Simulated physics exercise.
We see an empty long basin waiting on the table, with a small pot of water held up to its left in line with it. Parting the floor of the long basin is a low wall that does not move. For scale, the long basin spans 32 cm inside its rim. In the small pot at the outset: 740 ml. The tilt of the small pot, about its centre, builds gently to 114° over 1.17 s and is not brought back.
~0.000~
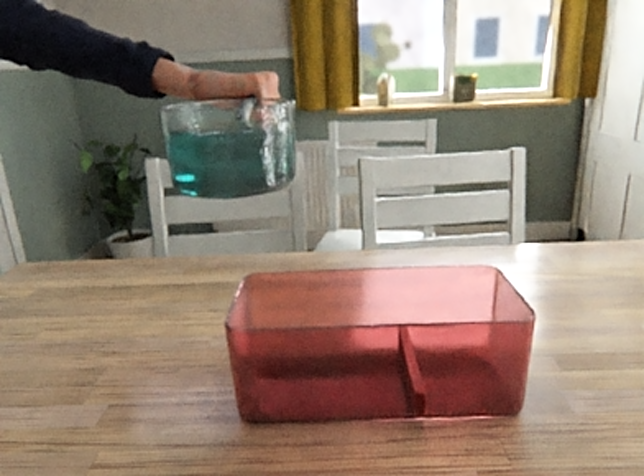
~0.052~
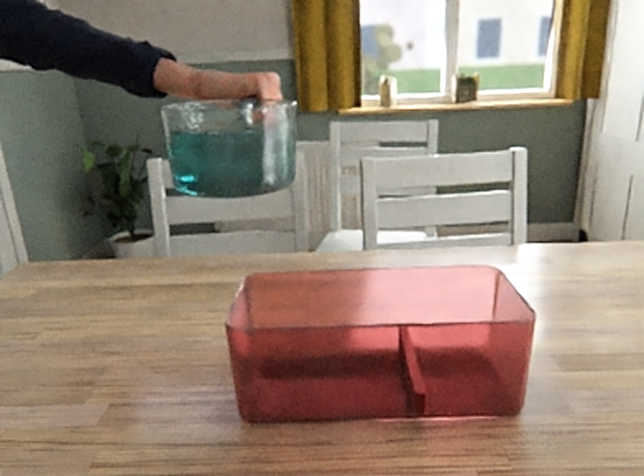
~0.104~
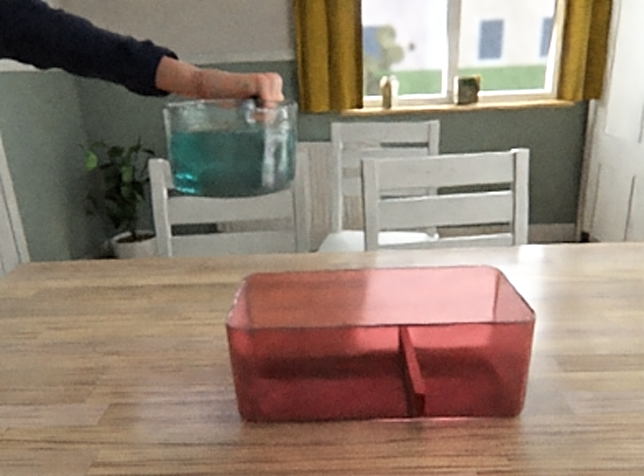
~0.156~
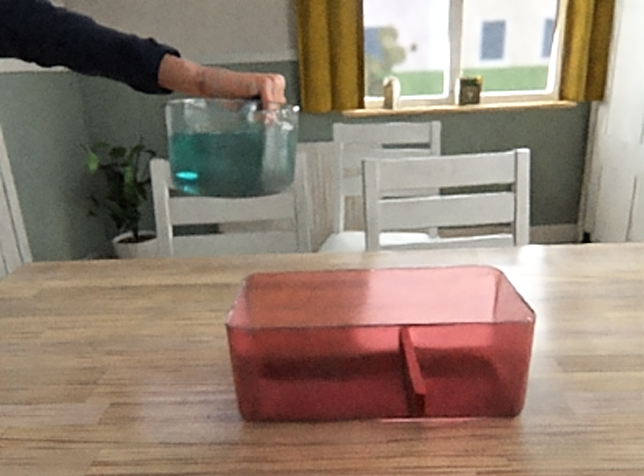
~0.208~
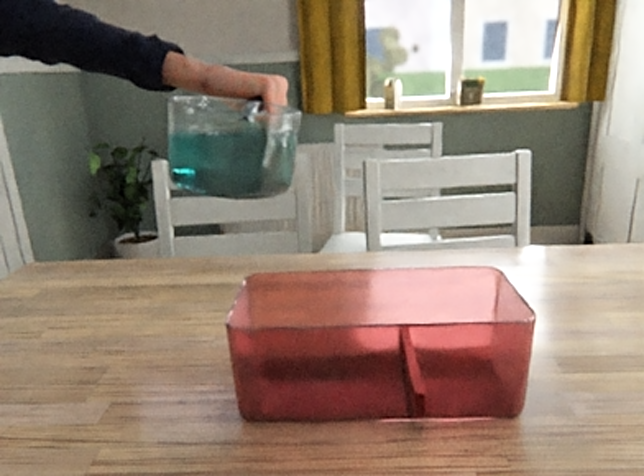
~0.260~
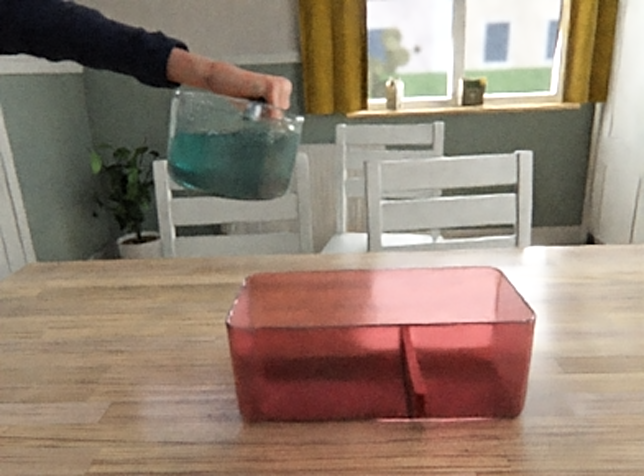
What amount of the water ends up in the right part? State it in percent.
9 %.
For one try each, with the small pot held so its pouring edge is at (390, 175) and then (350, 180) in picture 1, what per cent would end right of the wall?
The first try gives around 60 percent, the second around 45 percent.
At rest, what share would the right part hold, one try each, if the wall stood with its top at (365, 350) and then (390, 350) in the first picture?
I'd say 60 percent on the first go, 25 percent on the next.
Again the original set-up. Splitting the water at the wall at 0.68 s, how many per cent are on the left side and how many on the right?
Some 6 per cent left and 0 right.
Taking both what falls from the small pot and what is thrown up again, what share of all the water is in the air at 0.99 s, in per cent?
Near 16 per cent, I'd say.
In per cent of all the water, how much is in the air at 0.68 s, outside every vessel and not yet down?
It comes to about 30 percent.
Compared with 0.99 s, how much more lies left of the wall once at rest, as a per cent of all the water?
That works out to roughly 16 per cent of the whole.
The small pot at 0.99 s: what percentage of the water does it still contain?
Share remaining: Approx. 10 %.
By 0.68 s the tilt is 72° and 63 per cent is still to pour, 6 is left of the wall and 0 right of it.
By 0.99 s the tilt is 108° and 10 per cent is still to pour, 73 is left of the wall and 2 right of it.
By 1.32 s the tilt is 114° and 0 per cent is still to pour, 90 is left of the wall and 8 right of it.
By 1.67 s the tilt is 114° and 0 per cent is still to pour, 89 is left of the wall and 9 right of it.
At rest 89 per cent lies left of the wall, 9 right of it and 2 outside.
